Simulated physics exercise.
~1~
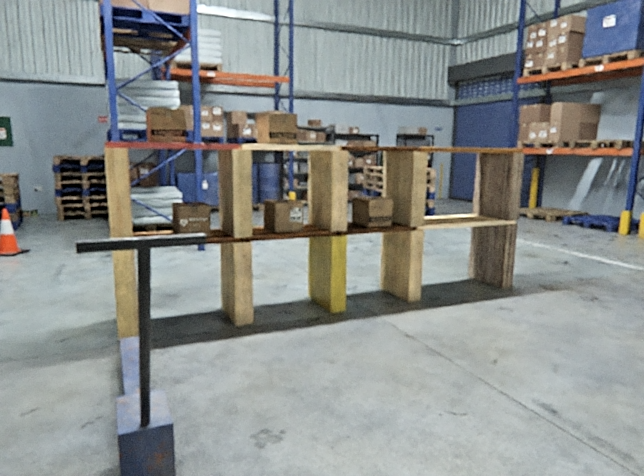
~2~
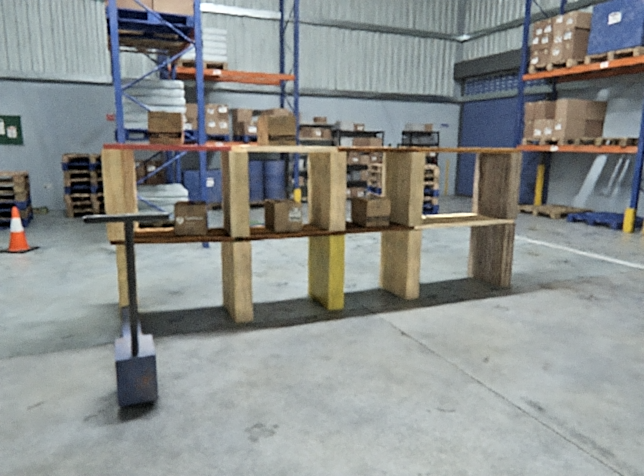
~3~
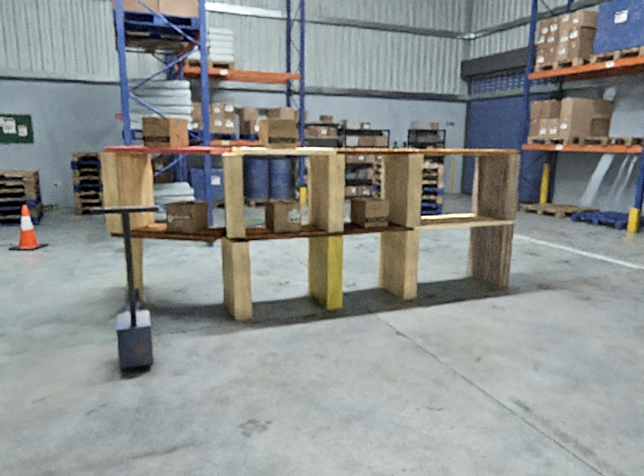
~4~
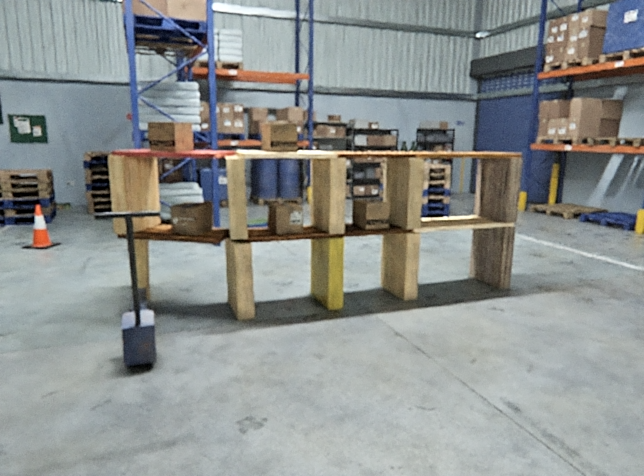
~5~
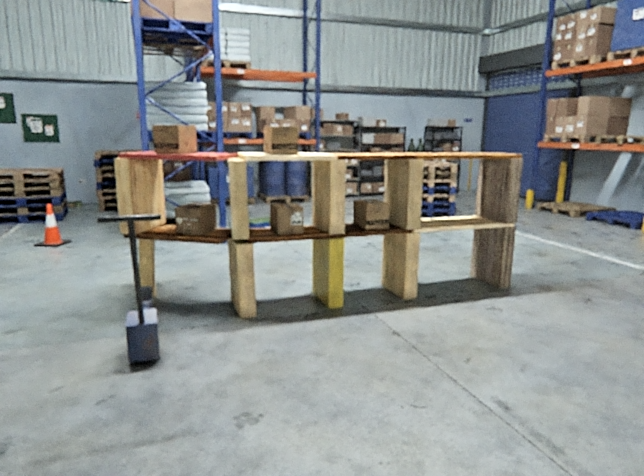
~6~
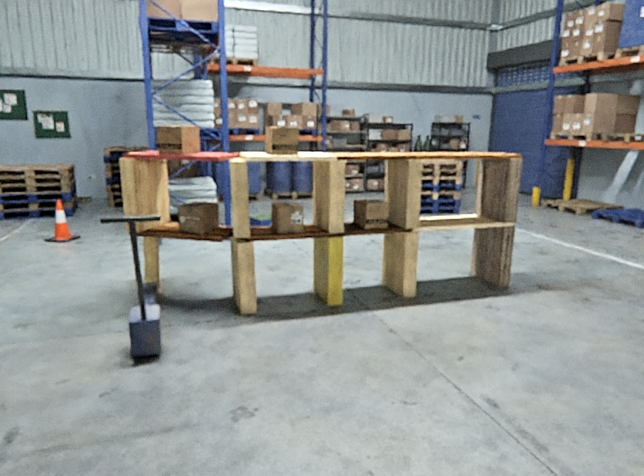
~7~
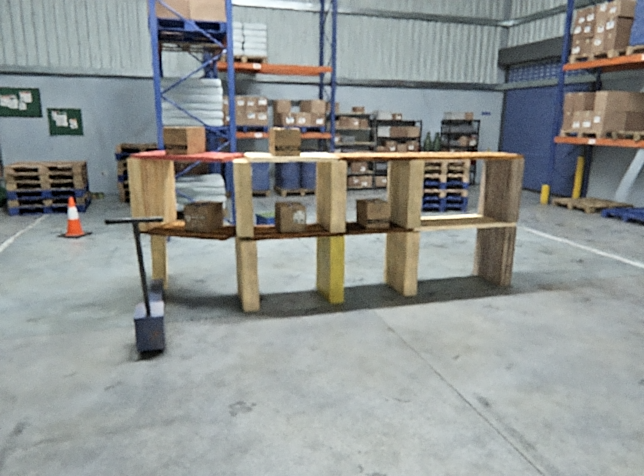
In this clip, a dark T-handled floor jack moves in against the left end of a two-tier shelf of loose boards and timber uprights holding cartons, then stops there as the view drifts sideways; the shelf stays standing, its red board and yellow upright still in place.
